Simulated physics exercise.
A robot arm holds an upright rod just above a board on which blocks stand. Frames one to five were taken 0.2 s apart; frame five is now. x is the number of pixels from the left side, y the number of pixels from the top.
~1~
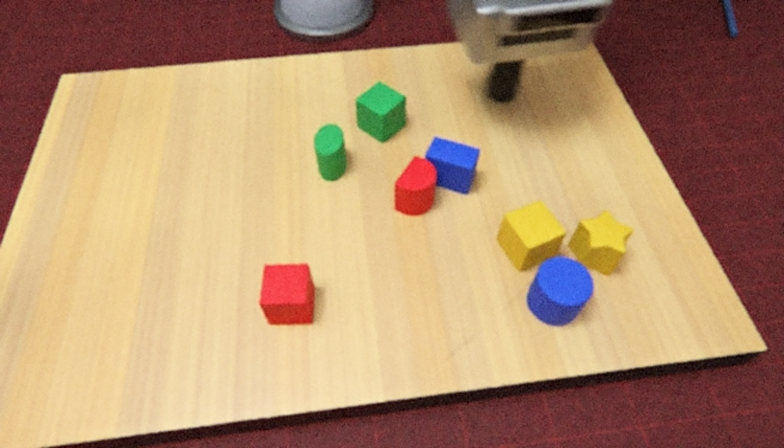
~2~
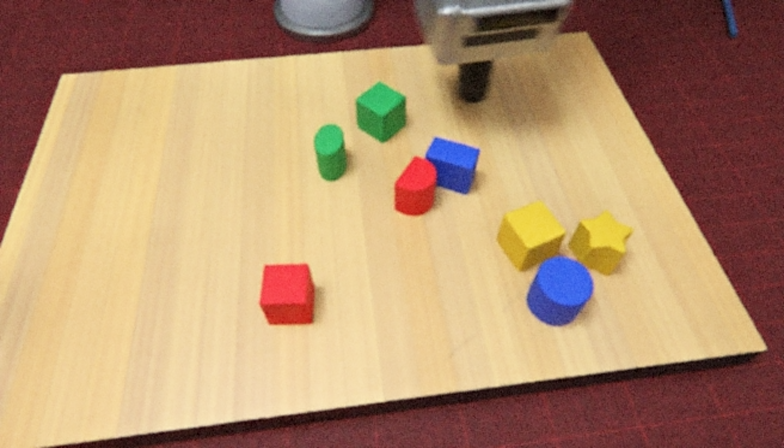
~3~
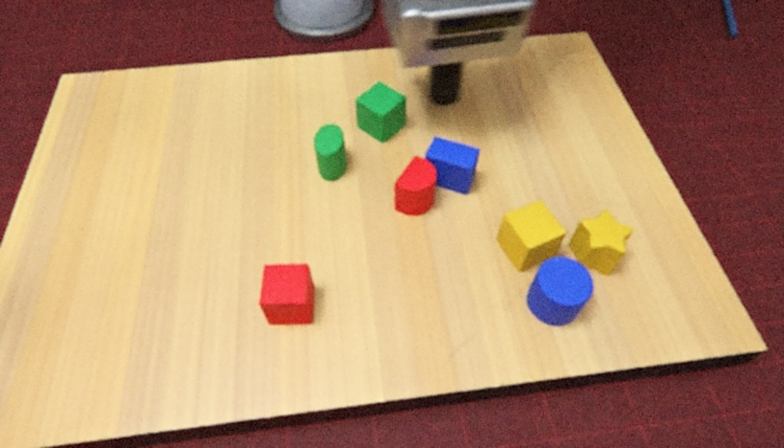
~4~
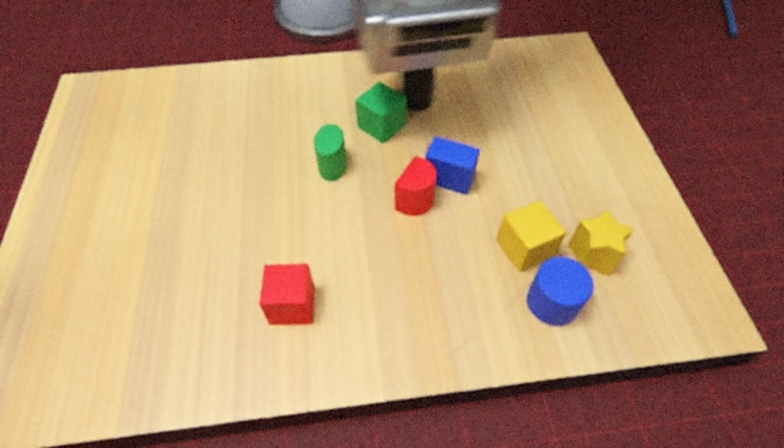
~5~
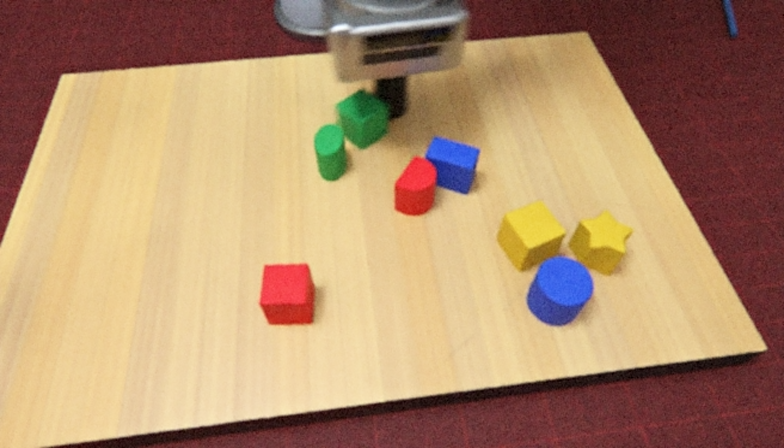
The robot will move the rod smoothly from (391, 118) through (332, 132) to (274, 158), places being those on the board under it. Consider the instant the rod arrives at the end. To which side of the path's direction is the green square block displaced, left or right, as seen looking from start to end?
Facing from start to end, it will go to the left.
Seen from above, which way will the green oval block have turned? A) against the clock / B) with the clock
It's A.
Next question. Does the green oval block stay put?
I expect not.
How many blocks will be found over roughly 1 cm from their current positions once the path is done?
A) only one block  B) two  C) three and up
The correct letter is B.
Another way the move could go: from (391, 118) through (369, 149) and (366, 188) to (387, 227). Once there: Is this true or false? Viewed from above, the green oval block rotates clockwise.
False
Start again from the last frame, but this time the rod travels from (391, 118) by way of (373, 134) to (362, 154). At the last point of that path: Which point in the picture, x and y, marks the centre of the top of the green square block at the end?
At the end it should sit near (322, 125).
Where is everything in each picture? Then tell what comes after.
Tip of the rod at (501, 93), middles of tops, green oval block at (329, 138), green square block at (381, 97), blue rectangle at (453, 151), in the first frame.
Rod at (472, 94), nothing pushed, in the second frame.
Rod at (444, 96), nothing pushed, in the third frame.
Rod at (417, 102), nothing pushed, in the fourth frame.
Rod at (391, 109), green oval block at (329, 138), green square block at (361, 104), blue rectangle at (453, 151), in the fifth frame.
On the path given first. One third of the way, rod at (350, 116); green oval block at (318, 147), turned 30° anticlockwise; green square block at (321, 117), turned 20° anticlockwise.
Two thirds of the way, rod at (311, 132); green oval block at (307, 163), turned 100° anticlockwise; green square block at (281, 136), turned 30° anticlockwise.
At the end, rod at (271, 149); green oval block at (307, 163), turned 100° anticlockwise; green square block at (252, 159), turned 45° anticlockwise; blue rectangle unmoved.
